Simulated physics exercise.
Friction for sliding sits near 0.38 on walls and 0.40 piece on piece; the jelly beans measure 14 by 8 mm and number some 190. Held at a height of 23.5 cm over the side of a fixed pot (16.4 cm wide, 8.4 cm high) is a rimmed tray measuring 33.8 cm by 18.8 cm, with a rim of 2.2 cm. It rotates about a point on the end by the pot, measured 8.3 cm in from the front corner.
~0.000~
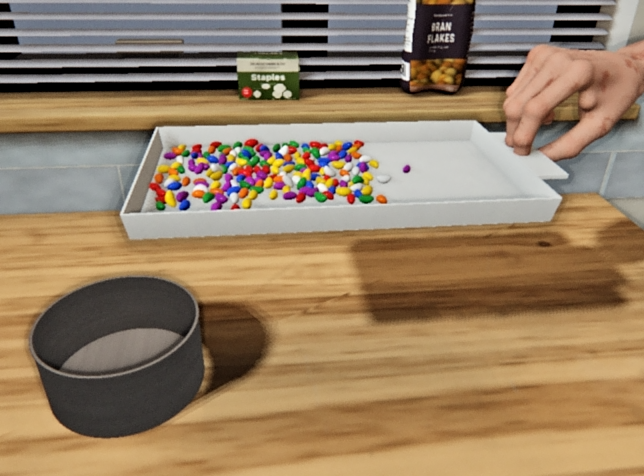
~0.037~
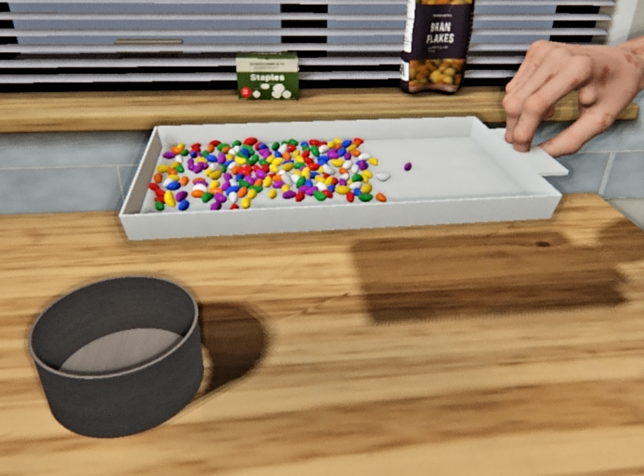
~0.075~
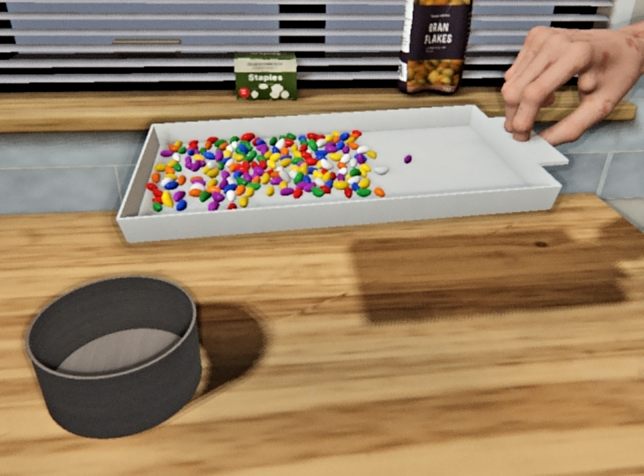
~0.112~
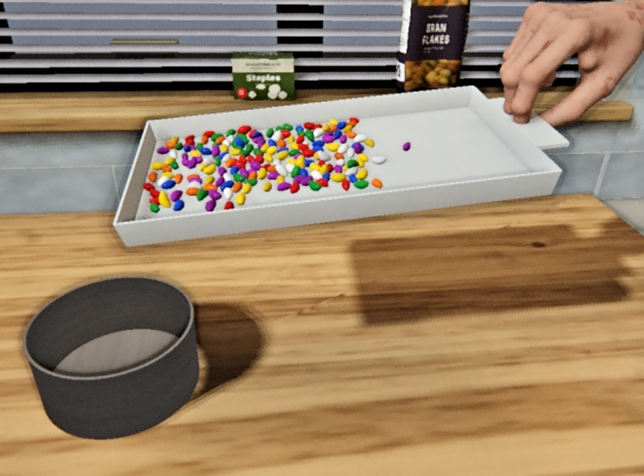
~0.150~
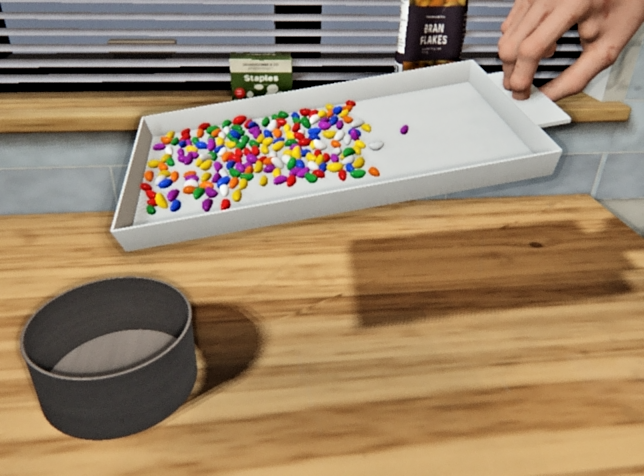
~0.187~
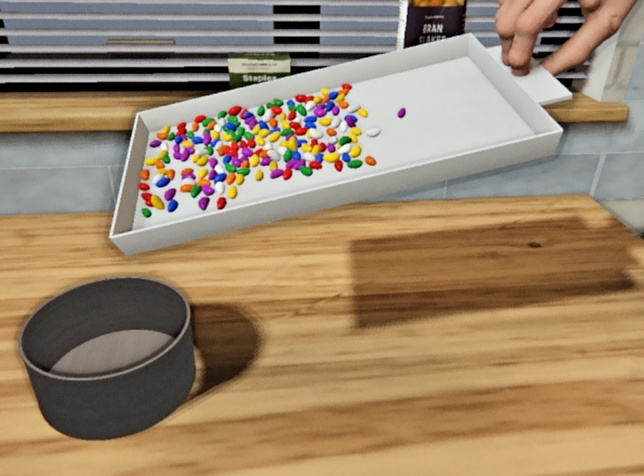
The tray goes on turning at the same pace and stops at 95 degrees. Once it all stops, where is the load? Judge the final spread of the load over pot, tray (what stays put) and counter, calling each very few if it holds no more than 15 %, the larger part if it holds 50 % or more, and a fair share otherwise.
Final spread - pot: Very few, tray: Very few, counter: The larger part.
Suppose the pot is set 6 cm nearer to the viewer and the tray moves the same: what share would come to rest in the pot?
Result after the change: About 85 in a hundred.
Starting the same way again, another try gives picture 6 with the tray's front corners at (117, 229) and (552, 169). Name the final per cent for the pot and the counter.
Pot: 0, counter: 95.
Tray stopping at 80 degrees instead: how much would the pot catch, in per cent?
Around 5 %, I reckon.
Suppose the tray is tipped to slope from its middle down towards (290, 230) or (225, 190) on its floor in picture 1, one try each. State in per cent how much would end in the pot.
Estimate: Some 0 % and some 75 % respectively.
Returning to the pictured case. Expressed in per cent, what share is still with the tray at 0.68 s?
Roughly 70 percent of the load, I'd say.
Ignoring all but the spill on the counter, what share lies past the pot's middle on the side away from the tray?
Around 50 in a hundred.
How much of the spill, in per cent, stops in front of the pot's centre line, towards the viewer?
Some 100 per cent.
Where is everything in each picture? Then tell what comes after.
In the first frame, tray tilt 0 degrees, front corners at (126, 213) and (556, 196); middle of the pieces at (275, 170); pot at (117, 320).
In the second frame, tray tilt 1 degrees, front corners at (125, 214) and (555, 193); middle of the pieces at (274, 169).
In the third frame, tray tilt 3 degrees, front corners at (123, 217) and (555, 184), lowest corner left front; middle of the pieces at (272, 165).
In the fourth frame, tray tilt 7 degrees, front corners at (119, 222) and (555, 169), lowest corner left front; middle of the pieces at (269, 158).
In the fifth frame, tray tilt 12 degrees, front corners at (117, 228) and (556, 149), lowest corner left front; middle of the pieces at (264, 150).
In the sixth frame, tray tilt 17 degrees, front corners at (115, 234) and (556, 129), lowest corner left front; middle of the pieces at (260, 142); pot at (108, 322). Its pace works out near 130 degrees a second.
Then, at 0.48 s, tilt 56 degrees; the tray holds 100 %, the pot 0 %.
After 0.68 s, tilt 82 degrees; the tray holds 70 %, the pot 0 %.
After 0.99 s, tilt 95 degrees; the tray holds 5 %, the pot 5 %.
In the end, at 2.5 s, pot 5 %, tray 0 %, counter 95 %.
